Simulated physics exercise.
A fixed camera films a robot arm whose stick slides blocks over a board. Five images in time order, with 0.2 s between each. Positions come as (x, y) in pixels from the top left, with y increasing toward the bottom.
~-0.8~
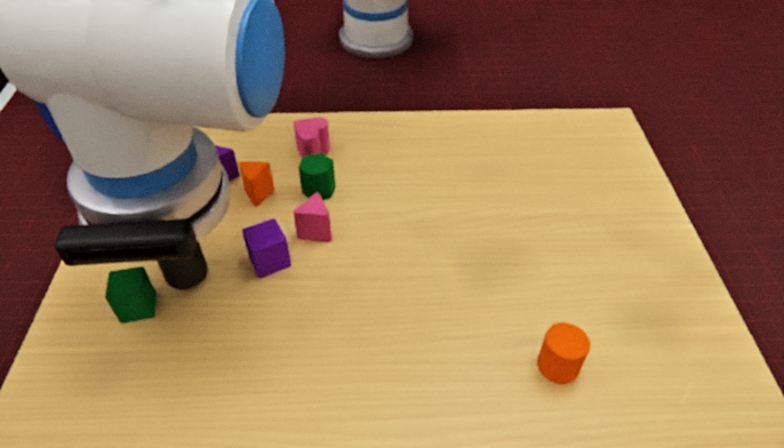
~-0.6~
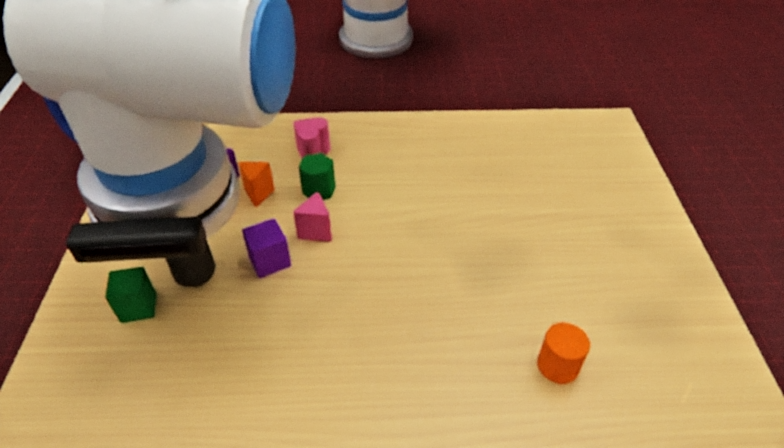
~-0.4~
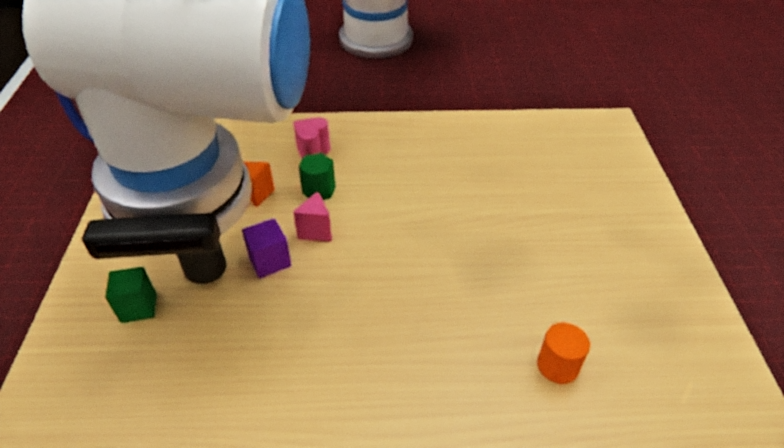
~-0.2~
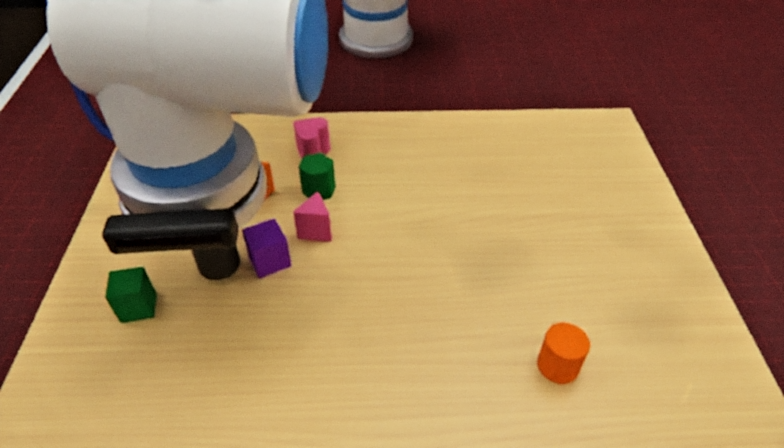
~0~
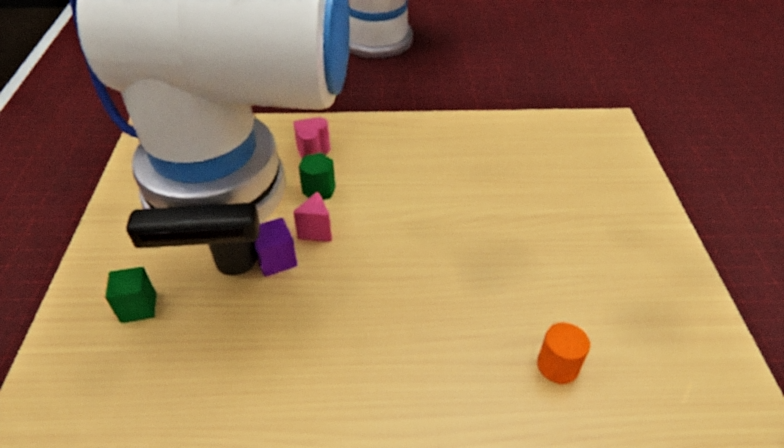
At first, a white and blue robot arm holds a short black stick beside a green block at the left of a wooden table scattered with colored blocks. The arm slides the stick steadily right, covering the orange triangular block from view, then nudges the purple block slightly right.
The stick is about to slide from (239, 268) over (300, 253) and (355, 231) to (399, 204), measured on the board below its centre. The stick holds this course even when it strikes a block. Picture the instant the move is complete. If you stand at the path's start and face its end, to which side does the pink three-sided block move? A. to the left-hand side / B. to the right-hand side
The one that fits is A, to the left-hand side.
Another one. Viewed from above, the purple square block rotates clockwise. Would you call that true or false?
True.
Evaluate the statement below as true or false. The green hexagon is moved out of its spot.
False - the claim does not hold.
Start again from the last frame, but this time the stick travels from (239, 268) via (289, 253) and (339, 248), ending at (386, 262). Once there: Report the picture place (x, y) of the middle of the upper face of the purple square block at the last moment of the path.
At (424, 230).
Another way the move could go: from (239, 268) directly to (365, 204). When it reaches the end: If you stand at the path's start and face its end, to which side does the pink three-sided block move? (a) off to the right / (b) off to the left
I'll go with a - off to the right.
The first path, step by step. One third of the way, stick at (299, 245); purple square block at (335, 225), turned 25° clockwise; pink three-sided block at (315, 204).
Two thirds of the way, stick at (354, 224); purple square block at (385, 219), turned 60° clockwise; pink three-sided block at (325, 191), turned 35° anticlockwise.
At the end, stick at (399, 197); purple square block at (389, 219), turned 70° clockwise; pink three-sided block at (325, 191), turned 35° anticlockwise; green hexagon not moved.
